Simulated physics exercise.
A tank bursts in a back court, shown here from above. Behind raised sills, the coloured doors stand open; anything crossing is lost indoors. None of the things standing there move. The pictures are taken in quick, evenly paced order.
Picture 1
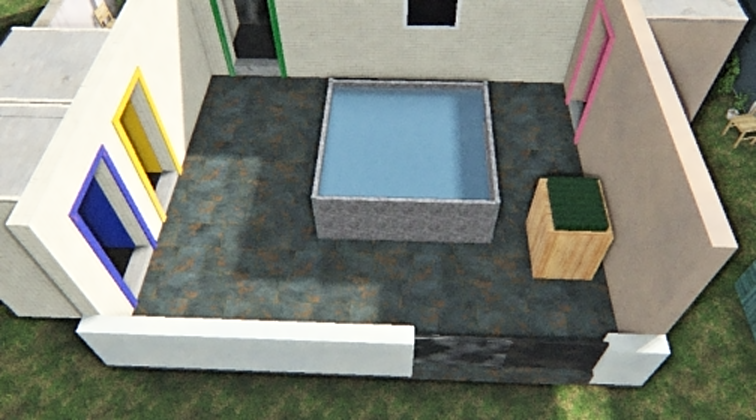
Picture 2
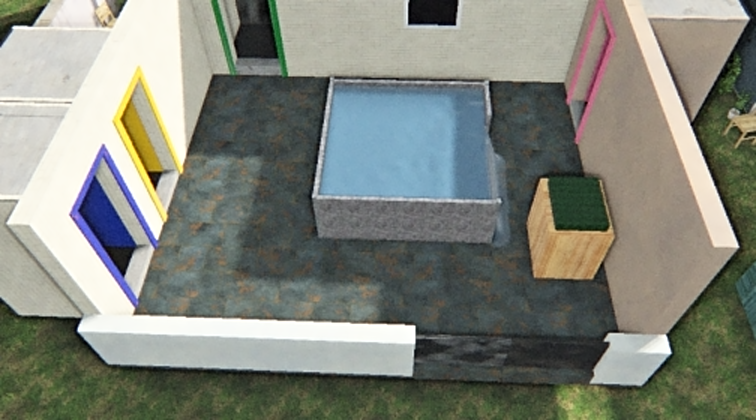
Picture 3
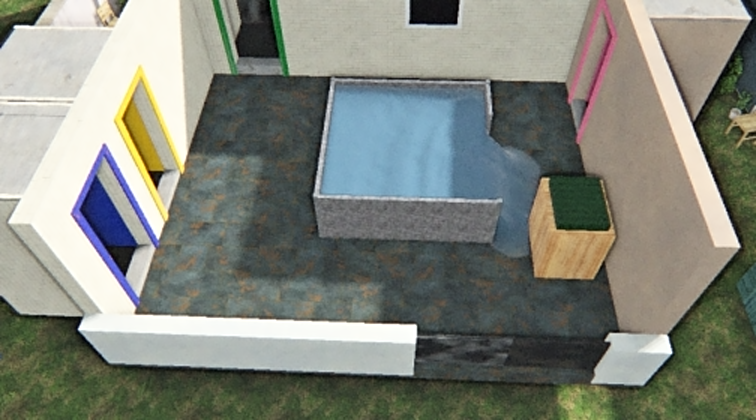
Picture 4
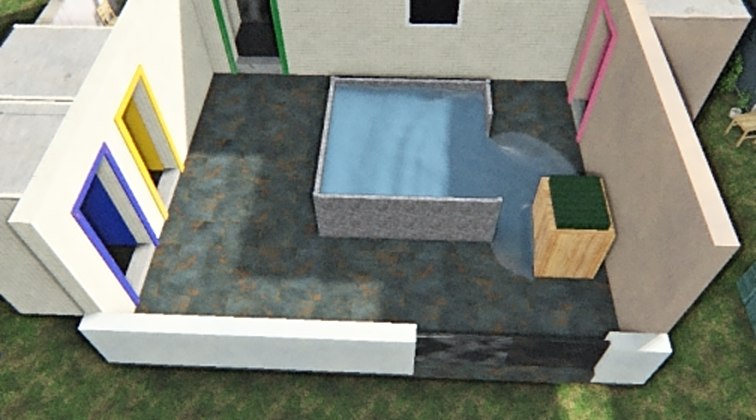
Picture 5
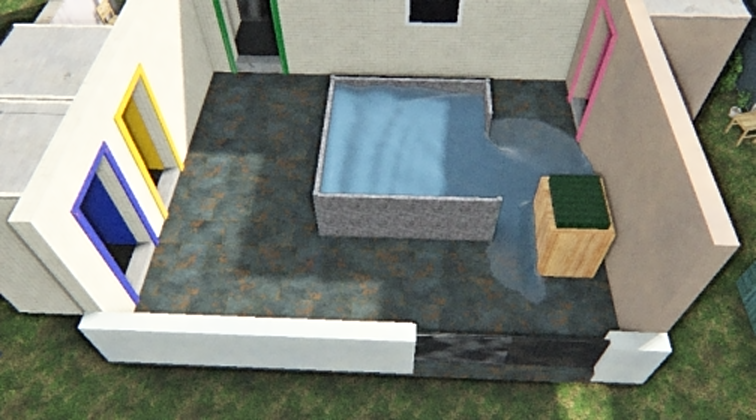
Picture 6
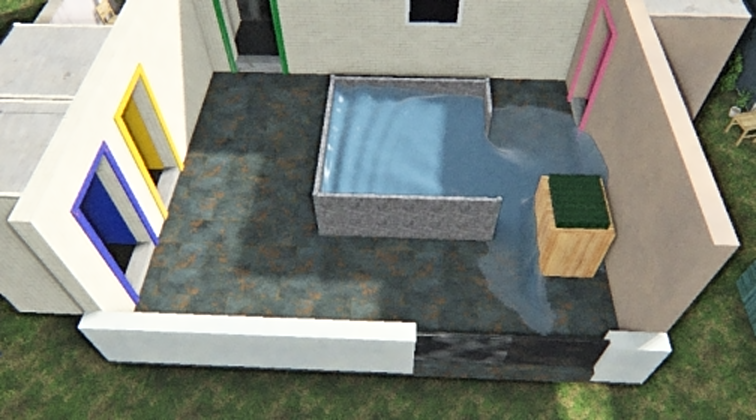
A square stone tank of blue water stands in a dark-tiled court, seen from above, between pale walls. Blue and yellow doorways open on the left, a green one at the back and a pink one on the right, near a wooden box topped with green. The tank's right side gives way and water pours out, spreading around the box, toward the right wall and the front sill, while the view stays still.
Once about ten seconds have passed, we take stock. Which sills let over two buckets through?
Outcome: The blue door is going to allow over two buckets. The green door is going to allow two buckets or less. The yellow door is going to allow over two buckets. The pink door is going to allow over two buckets.
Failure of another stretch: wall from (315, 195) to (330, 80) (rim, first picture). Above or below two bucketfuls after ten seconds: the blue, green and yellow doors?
The blue one lets more in, the green one floods, the yellow one passes that mark.
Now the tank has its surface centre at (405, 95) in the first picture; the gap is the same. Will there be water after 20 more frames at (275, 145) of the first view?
That spot is not reached.
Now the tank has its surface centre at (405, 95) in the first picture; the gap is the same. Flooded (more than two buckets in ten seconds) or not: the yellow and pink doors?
Briefly, yellow ends up below while pink ends up above.
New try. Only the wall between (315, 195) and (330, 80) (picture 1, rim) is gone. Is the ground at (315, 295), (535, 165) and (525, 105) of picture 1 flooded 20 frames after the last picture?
Sequence: Wetted / spared / spared.
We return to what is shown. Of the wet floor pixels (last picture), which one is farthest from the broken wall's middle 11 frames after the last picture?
Roughly at (242, 341).
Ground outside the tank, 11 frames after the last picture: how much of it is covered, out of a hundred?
My estimate is near 40 per cent.
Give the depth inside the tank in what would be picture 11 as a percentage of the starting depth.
Around 66 percent.
A moment on, water covers 25 % of the floor; the blue door not reached, the green door not reached, the yellow door not reached, the pink door under two buckets in.
Next, water covers 40 % of the floor; the blue door not reached, the green door not reached, the yellow door not reached, the pink door over two buckets in.
Then, water covers 80 % of the floor; the blue door wet at the sill, nothing in, the green door wet at the sill, nothing in, the yellow door not reached, the pink door far over two buckets in.
Later, water covers 100 % of the floor; the blue door over two buckets in, the green door under two buckets in, the yellow door over two buckets in, the pink door far over two buckets in.
In the end, water covers 100 % of the floor; the blue door far over two buckets in, the green door under two buckets in, the yellow door far over two buckets in, the pink door far over two buckets in.
